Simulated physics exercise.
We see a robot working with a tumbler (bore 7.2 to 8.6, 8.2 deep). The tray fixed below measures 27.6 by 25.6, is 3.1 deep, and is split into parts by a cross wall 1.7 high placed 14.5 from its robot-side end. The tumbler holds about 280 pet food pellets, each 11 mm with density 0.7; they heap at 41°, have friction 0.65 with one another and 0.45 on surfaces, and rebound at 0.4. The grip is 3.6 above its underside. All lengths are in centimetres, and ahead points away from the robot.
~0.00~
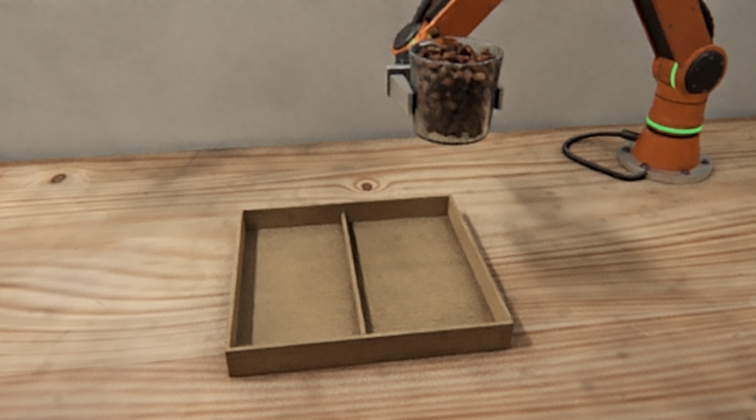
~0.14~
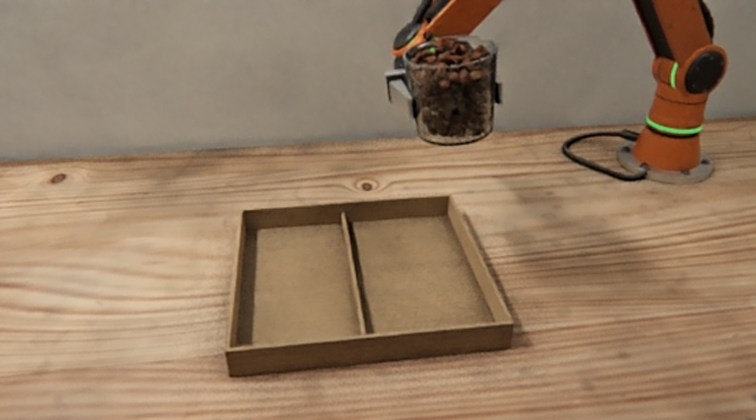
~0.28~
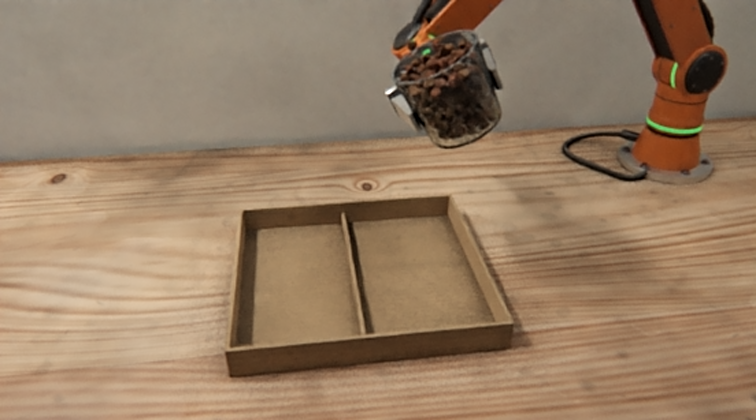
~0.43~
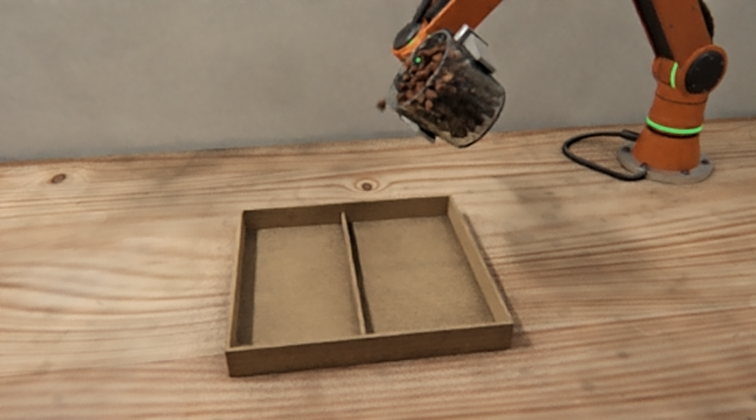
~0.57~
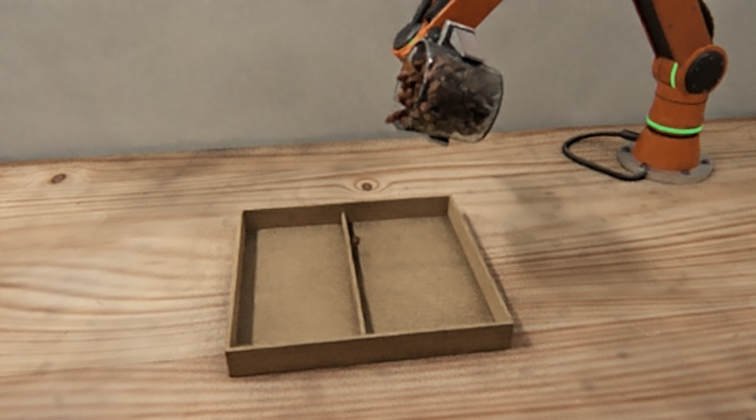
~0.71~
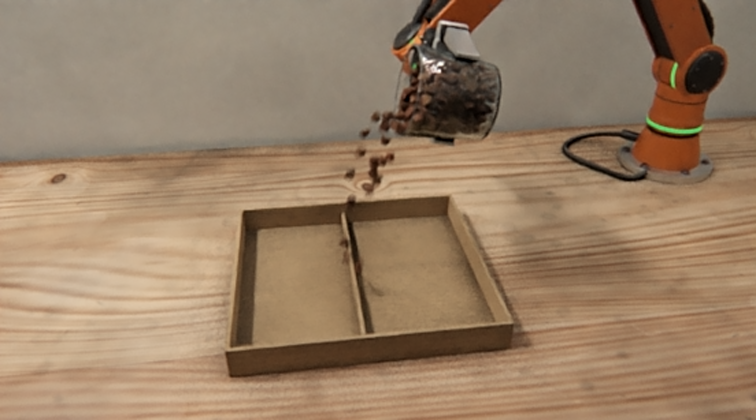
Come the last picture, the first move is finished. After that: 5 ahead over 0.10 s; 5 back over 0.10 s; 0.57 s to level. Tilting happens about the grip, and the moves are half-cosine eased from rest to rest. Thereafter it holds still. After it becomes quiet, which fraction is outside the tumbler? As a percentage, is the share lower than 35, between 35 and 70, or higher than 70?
The share is higher than 70 per cent.
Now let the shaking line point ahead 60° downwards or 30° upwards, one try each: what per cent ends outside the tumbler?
Near 25 and 100 percent respectively.
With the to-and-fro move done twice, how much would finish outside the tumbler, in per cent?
My guess is near 90 per cent.
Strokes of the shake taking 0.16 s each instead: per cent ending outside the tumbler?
Estimate for that case: 45 %.
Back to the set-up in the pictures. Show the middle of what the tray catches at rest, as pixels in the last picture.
(304, 280).
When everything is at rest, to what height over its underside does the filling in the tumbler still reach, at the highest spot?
The top sits some 5.0 cm up.
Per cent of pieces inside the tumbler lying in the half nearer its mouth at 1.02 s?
Roughly 60 per cent.
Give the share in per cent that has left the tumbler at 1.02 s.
I'd say some 80 percent.
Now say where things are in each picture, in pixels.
In the first picture, tumbler middle at (453, 93), level; upper third of the load around (455, 67), from x 420 to 490, top at y 35; 278 in the tumbler.
In the second picture, tumbler middle at (453, 93), tilted 7° forward; upper third of the load around (456, 68), from x 415 to 490, top at y 35.
In the third picture, tumbler middle at (451, 93), tilted 27° forward; upper third of the load around (454, 69), from x 405 to 490, top at y 45.
In the fourth picture, tumbler middle at (450, 95), tilted 51° forward; upper third of the load around (448, 71), from x 380 to 495, top at y 45; 277 in the tumbler, 1 in flight or on a rim.
In the fifth picture, tumbler middle at (449, 96), tilted 71° forward; upper third of the load around (446, 77), from x 355 to 495, top at y 60; 277 in the tumbler, 1 in the robot-side part.
In the sixth picture, tumbler middle at (448, 97), tilted 78° forward; upper third of the load around (453, 79), from x 345 to 490, top at y 60; 263 in the tumbler, 2 in the far-side part, 1 in the robot-side part, 12 in flight or on a rim.
By 1.02 s, tilted 71° forward, highest piece 21 above the table; 103 in the far-side part, 53 in the tumbler, 15 in the robot-side part, 7 on the table or floor, 100 in flight or on a rim.
By 1.33 s, tilted 13° forward, highest piece 25 above the table; 157 in the far-side part, 52 in the tumbler, 48 in the robot-side part, 21 on the table or floor.
By 1.68 s, level, highest piece 24 above the table; 157 in the far-side part, 52 in the tumbler, 48 in the robot-side part, 21 on the table or floor.
By 2.73 s, level, highest piece 24 above the table; 157 in the far-side part, 52 in the tumbler, 48 in the robot-side part, 21 on the table or floor.
Final count, 157 in the far-side part, 52 in the tumbler, 48 in the robot-side part, 21 on the table or floor. That is 81 % outside the tumbler.
